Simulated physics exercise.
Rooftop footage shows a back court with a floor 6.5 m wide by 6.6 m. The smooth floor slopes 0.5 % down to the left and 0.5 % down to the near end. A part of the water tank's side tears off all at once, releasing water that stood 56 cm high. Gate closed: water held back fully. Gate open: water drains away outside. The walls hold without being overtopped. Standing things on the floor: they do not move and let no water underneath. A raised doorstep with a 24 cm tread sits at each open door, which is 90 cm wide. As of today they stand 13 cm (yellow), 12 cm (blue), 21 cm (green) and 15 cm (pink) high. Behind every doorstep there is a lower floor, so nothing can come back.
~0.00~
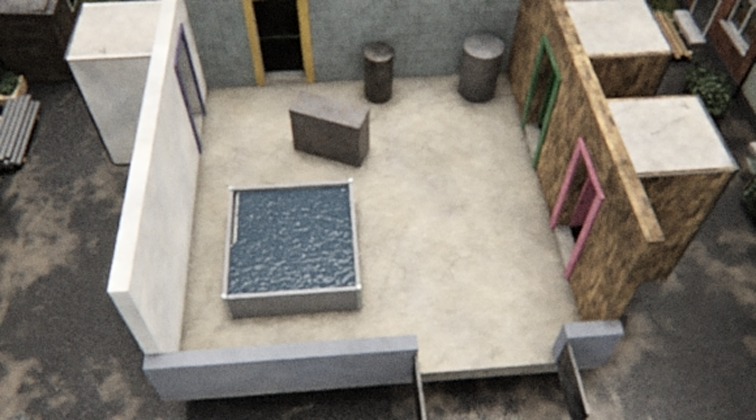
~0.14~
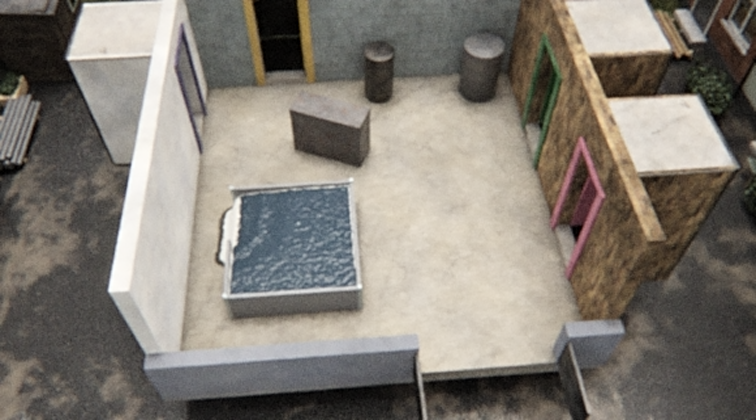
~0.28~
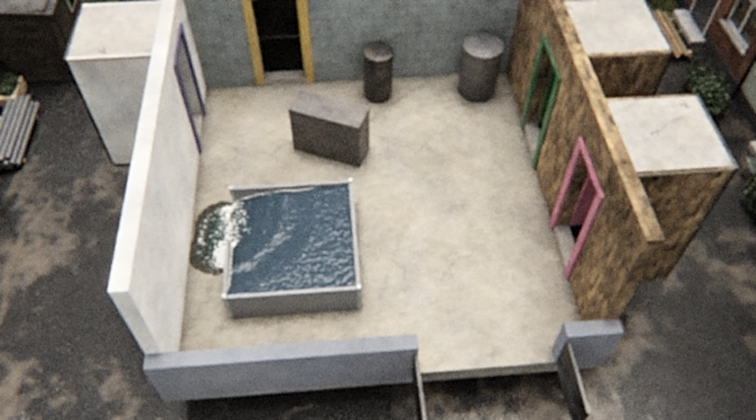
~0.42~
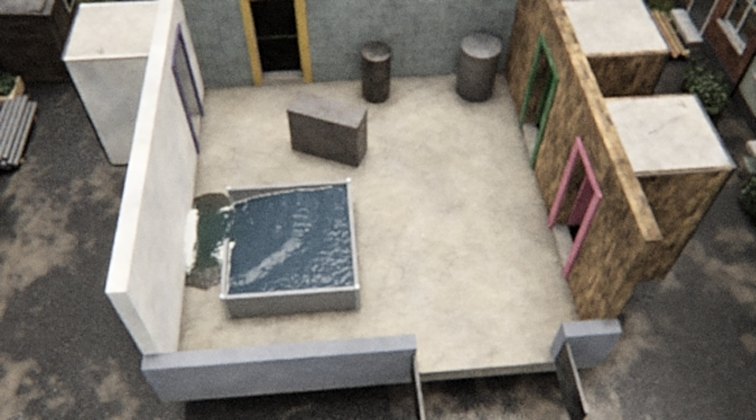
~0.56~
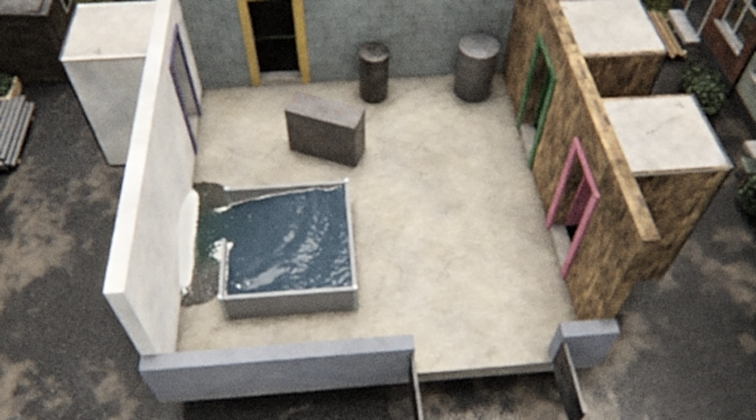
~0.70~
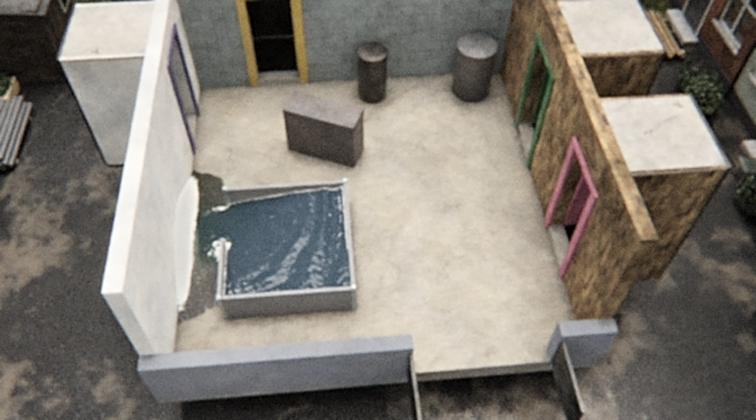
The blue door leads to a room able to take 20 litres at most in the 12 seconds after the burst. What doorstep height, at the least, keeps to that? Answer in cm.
I would say about 5.5 cm.
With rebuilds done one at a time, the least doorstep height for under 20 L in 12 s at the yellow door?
The yellow door needs around 12.0 cm.
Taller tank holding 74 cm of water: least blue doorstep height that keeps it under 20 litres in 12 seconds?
You'd need a step of close to 7.5 cm.
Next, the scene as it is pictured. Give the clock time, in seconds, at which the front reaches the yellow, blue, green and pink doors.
Yellow 2.0 s, blue 1.2 s, green 7.0 s, pink 5.0 s.
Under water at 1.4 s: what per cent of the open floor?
Roughly 15 percent of the floor.
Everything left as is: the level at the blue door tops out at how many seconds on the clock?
Roughly at 12.0 s.
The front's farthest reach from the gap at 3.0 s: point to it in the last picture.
Front tip: Approx. (369, 81) px.
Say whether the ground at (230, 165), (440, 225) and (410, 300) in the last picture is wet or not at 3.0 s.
In the order asked: Soaked, untouched, untouched.
After 1.4 s water covers 15 % of the floor, deepest (47 cm) near (186, 236); 5 cm at the blue door, 0 litres in over its 12 cm doorstep.
After 3.0 s water covers 35 % of the floor, deepest (29 cm) near (195, 243); 7 cm at the blue door, 0 litres in over its 12 cm doorstep.
After 12.0 s water covers 95 % of the floor, deepest (10 cm) near (172, 378); 8 cm at the blue door, 0 litres in over its 12 cm doorstep.
At the blue door as built, the water arrived by 1.2 s and peaked near 8 cm at 12.0 s.
Run again over the same 12 s with other heights there, 32 litres in over 4.5 cm, 16 litres over 6 cm. The limit of 20 litres is kept from about 5.5 cm up.
